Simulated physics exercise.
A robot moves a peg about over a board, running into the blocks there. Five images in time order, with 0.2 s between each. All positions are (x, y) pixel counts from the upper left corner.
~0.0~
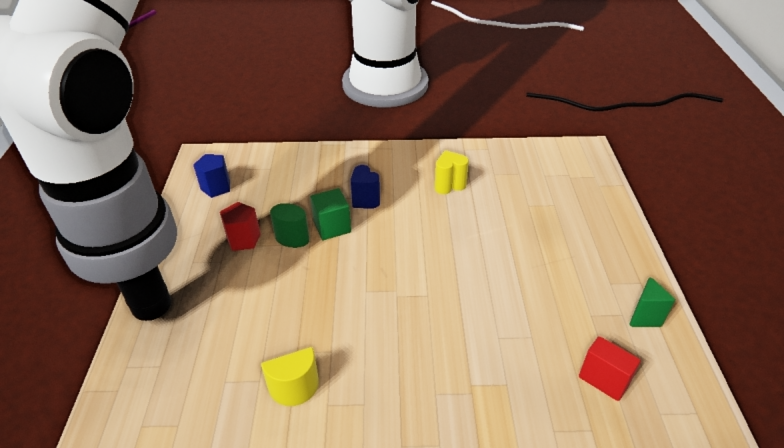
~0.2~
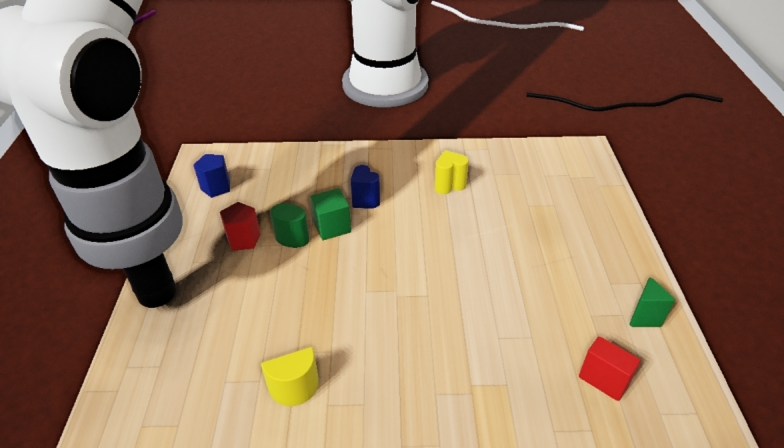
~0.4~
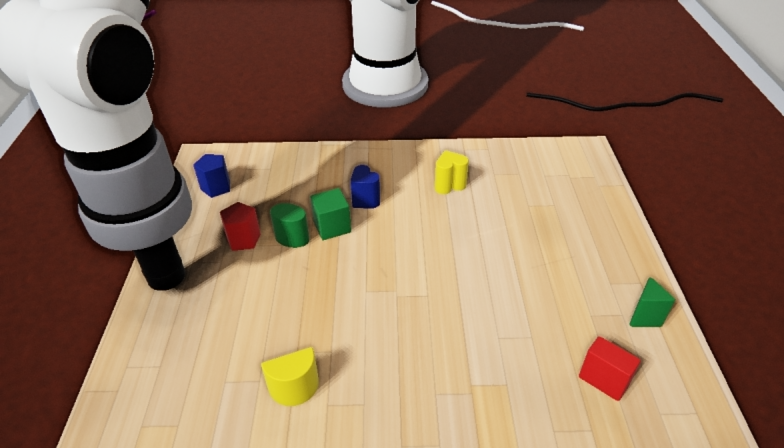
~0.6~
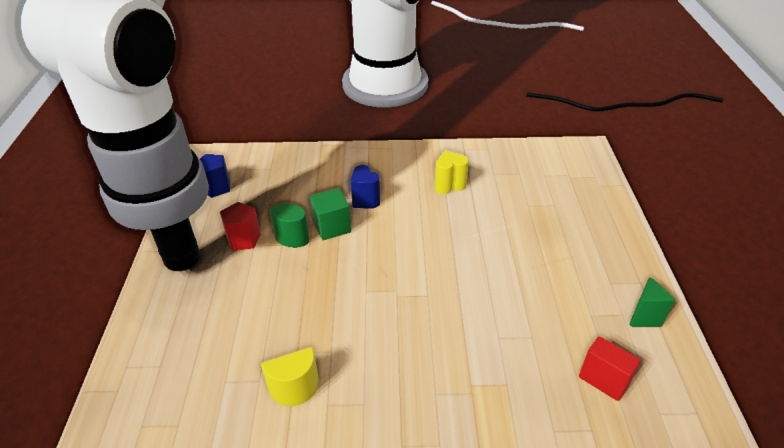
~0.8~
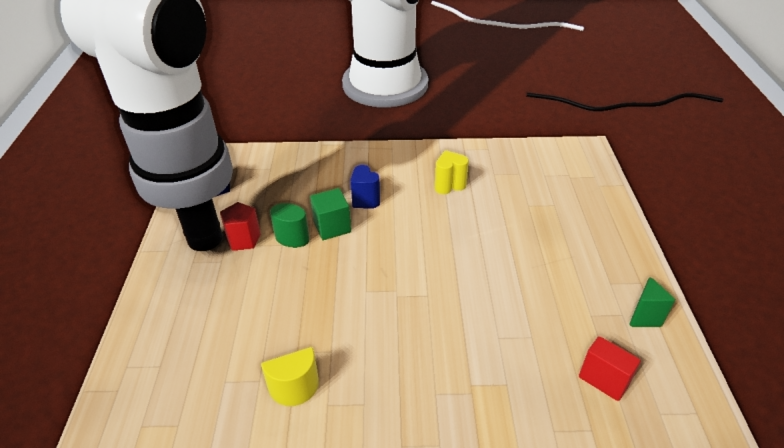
A white and grey robot arm with a black peg stands at the left of a pale wooden board on a dark red floor, seen from above at a fixed angle. Blue, red, green and yellow blocks sit across the board's upper part, with a yellow one lower down and green and red ones at right. The arm glides the peg up and rightward, close to the unmoving red block.
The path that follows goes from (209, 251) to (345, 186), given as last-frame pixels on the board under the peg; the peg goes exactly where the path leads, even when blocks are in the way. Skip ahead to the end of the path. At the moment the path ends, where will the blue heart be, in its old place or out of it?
My prediction: It moves.
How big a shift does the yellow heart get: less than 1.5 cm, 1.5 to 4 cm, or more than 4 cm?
Its displacement is below 1.5 cm.
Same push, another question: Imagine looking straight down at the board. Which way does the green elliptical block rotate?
Viewed from above, clockwise.
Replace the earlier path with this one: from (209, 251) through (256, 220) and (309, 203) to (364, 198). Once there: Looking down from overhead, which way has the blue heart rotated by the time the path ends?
From above, the turn goes anticlockwise.
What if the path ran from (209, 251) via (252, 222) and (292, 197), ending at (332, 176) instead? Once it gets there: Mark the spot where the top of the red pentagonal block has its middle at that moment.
It will likely be found at (304, 186).
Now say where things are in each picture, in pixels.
In the first frame, peg tip at (152, 307); block tops, red pentagonal block at (237, 213); green elliptical block at (288, 212); green four-sided block at (329, 200); blue heart at (364, 174); yellow heart at (451, 159).
In the second frame, peg at (158, 294); blocks unchanged.
In the third frame, peg at (167, 278); blocks unchanged.
In the fourth frame, peg at (183, 260); blocks unchanged.
In the fifth frame, peg at (206, 240); red pentagonal block at (237, 213); green elliptical block at (288, 212); green four-sided block at (329, 200); blue heart at (364, 174); yellow heart at (451, 159).
On the path given first. One third of the way, peg at (257, 217); red pentagonal block at (285, 193); green elliptical block at (304, 210), turned 60° clockwise.
Two thirds of the way, peg at (303, 195); red pentagonal block at (332, 176), turned 30° clockwise; green elliptical block at (306, 211), turned 70° clockwise; green four-sided block at (334, 200).
At the end, peg at (344, 175); red pentagonal block at (373, 166), turned 85° clockwise; green elliptical block at (306, 211), turned 70° clockwise; green four-sided block at (334, 200); blue heart at (395, 174), turned 10° clockwise; yellow heart in place.
